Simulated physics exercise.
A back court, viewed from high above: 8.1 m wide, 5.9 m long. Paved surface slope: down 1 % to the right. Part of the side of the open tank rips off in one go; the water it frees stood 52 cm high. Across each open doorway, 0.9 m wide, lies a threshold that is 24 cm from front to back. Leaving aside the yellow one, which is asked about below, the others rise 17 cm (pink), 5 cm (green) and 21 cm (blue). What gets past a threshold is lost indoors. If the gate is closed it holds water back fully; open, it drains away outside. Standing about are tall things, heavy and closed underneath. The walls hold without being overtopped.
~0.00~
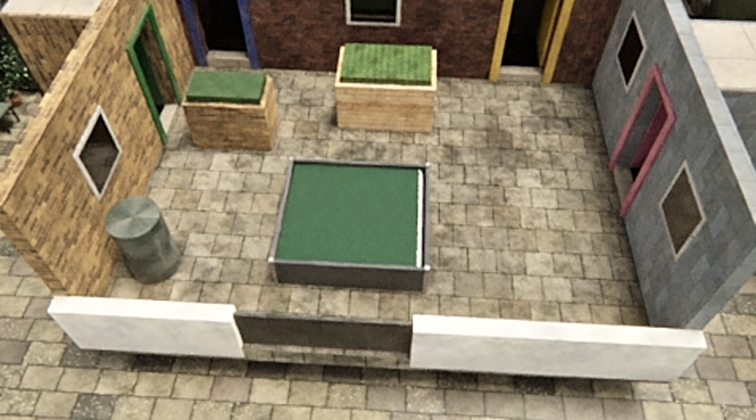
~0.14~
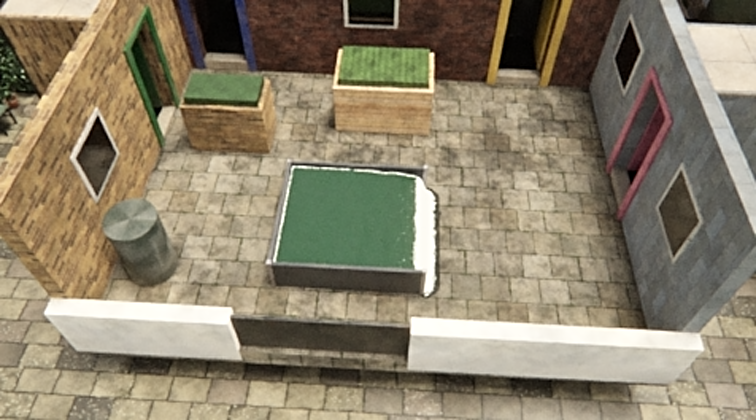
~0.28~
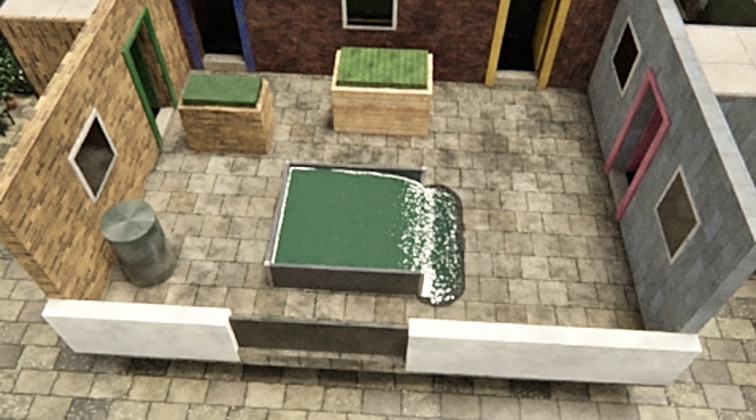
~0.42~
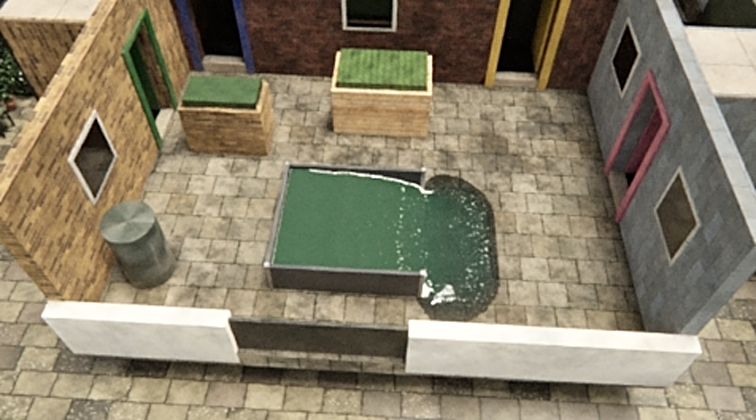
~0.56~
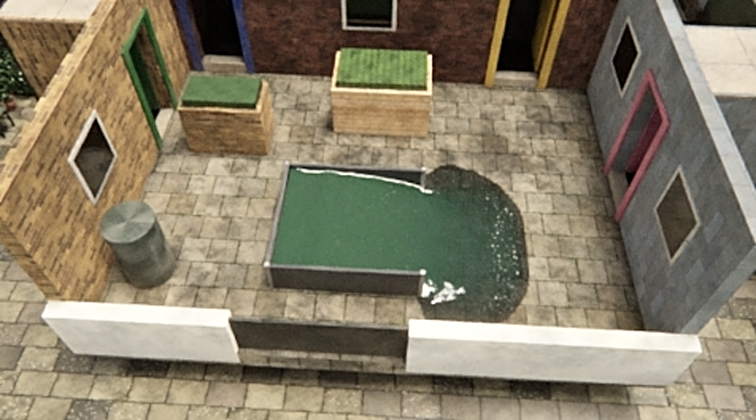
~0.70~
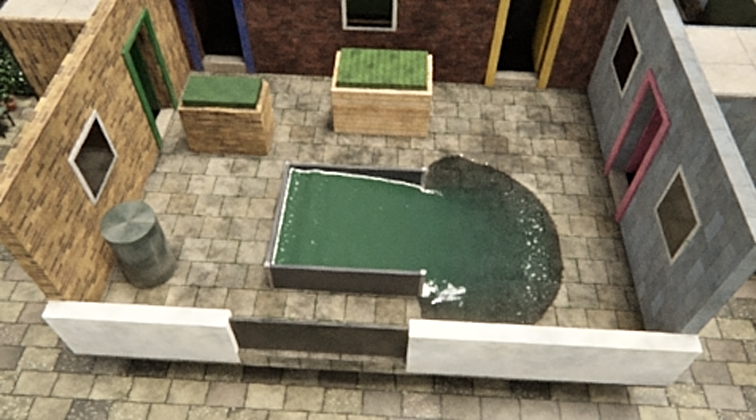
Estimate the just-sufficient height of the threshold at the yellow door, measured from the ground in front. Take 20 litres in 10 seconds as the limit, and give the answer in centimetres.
I would say 11 cm.
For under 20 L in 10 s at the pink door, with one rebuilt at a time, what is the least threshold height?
Pink door - some 18 centimetres.
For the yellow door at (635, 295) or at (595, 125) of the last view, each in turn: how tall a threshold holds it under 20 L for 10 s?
Roughly 23 cm, then roughly 12.0 cm.
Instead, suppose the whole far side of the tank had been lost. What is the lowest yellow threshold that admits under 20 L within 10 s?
Required height: Approx. 8.5 cm.
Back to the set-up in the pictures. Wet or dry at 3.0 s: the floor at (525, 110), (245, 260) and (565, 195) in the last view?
In order: Soaked, untouched, soaked.
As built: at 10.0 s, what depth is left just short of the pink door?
Lab note: Depth approx. 10.5 cm.
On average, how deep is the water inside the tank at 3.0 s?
Average depth: Approx. 13 cm.
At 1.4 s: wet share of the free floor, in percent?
Some 30 per cent is wet.
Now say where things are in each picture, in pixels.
The first frame shows still water, 52 cm deep, in the open tank at (355, 213); the yellow door at (529, 40) is dry.
In the second frame, the front is at (432, 289), 0.2 m from the gap at (421, 233); 0.2 m2 of floor is wet, 52 cm left at the back.
In the third frame, water pours out at (420, 235) and has run 0.6 m, to (458, 288); about 9 cm deep outside, 52 cm at the back.
In the fourth frame, water pours out at (419, 237) and has run 1.1 m, to (493, 288); about 8 cm deep outside, 52 cm at the back.
In the fifth frame, the gap is at (419, 236), the front 1.6 m out at (523, 279); the back of the open tank holds 51 cm.
In the sixth frame, water pours out at (420, 236) and has run 2.2 m, to (557, 272); about 5 cm deep outside, 47 cm at the back; the yellow door at (524, 45), 4.4 m from the gap, is still 2.5 m from the nearest water.
After 1.4 s water covers 30 % of the floor, deepest (22 cm) near (427, 264); it has not reached the yellow door.
After 3.0 s water covers 35 % of the floor, deepest (31 cm) near (622, 275); it has not reached the yellow door.
After 10.0 s water covers 80 % of the floor, deepest (12 cm) near (580, 93); 10 cm at the yellow door, 0 litres in over its 18 cm threshold.
At the yellow door as built, the water arrived by 3.4 s and peaked near 15 cm at 6.0 s.
Run again over the same 10 s with other heights there, 43 litres in over 9.5 cm, 7 litres over 13 cm. The limit of 20 litres is kept from about 11 cm up.
